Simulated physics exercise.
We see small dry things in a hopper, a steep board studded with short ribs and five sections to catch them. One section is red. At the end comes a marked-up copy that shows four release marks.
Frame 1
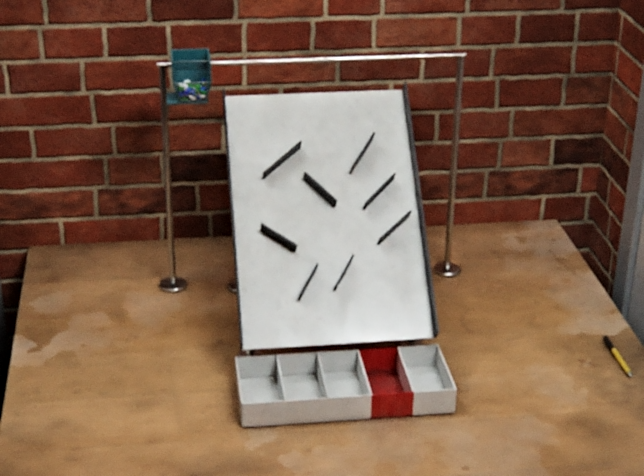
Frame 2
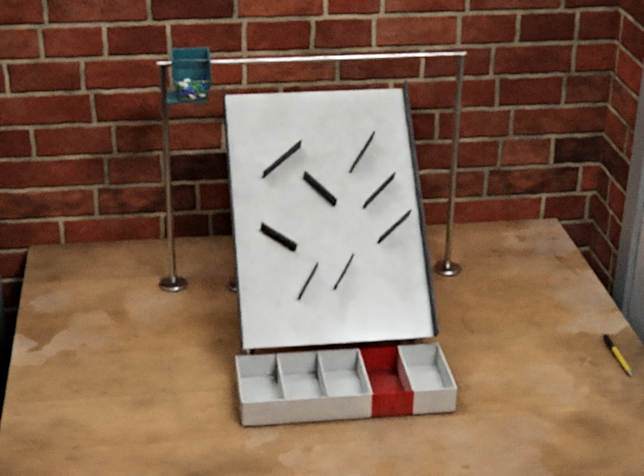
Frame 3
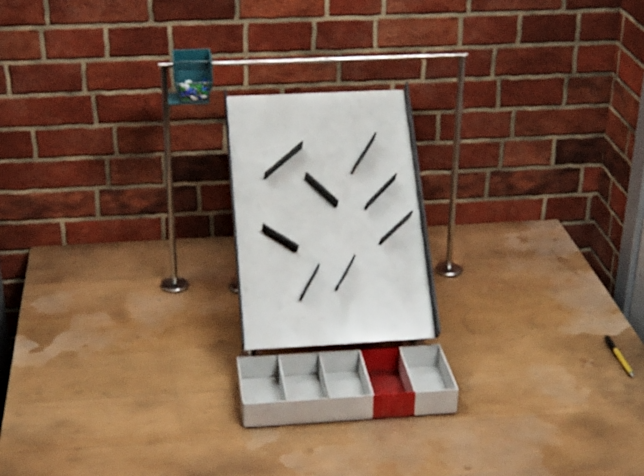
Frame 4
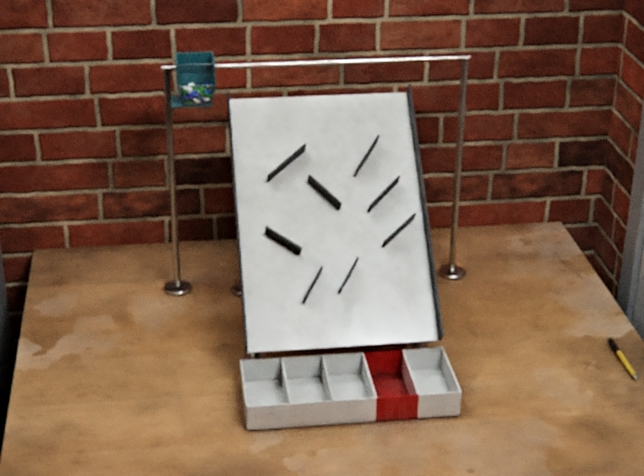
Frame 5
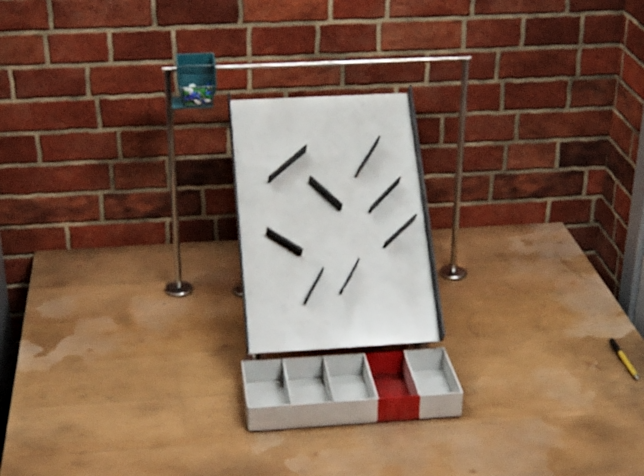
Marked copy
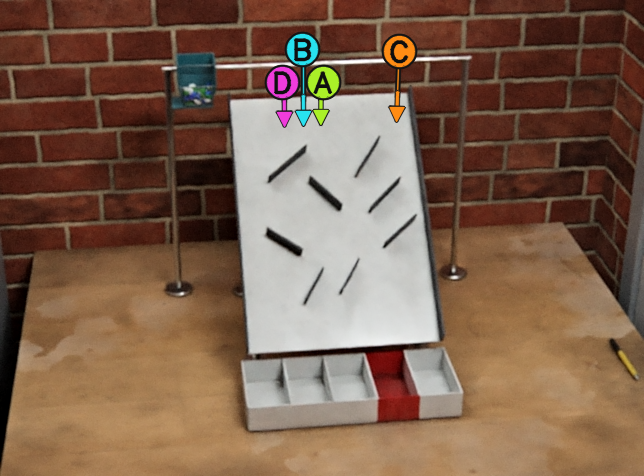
A white board with dark ribs leans above a sectioned tray, and nothing on it moves.
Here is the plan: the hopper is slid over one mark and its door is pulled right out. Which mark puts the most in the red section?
Best: A.
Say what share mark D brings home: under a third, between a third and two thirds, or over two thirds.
Under a third.
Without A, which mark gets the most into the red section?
The answer is B.
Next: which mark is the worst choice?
It is D.
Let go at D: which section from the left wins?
It is the first one.
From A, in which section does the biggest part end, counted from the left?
It is the fourth one.
On the marked copy, mark A meets the board at (320, 119); mark B meets the board at (303, 120); mark C meets the board at (396, 116); mark D meets the board at (284, 121).
With A, close to two thirds in the red section, close to a quarter in other sections.
With B, close to a third in the red section, close to half in other sections, a small share held on the board, only a few outside the box.
With C, close to a quarter in the red section, close to two thirds in other sections, a small share held on the board.
With D, only a few in the red section, the bulk in other sections, a small share held on the board.
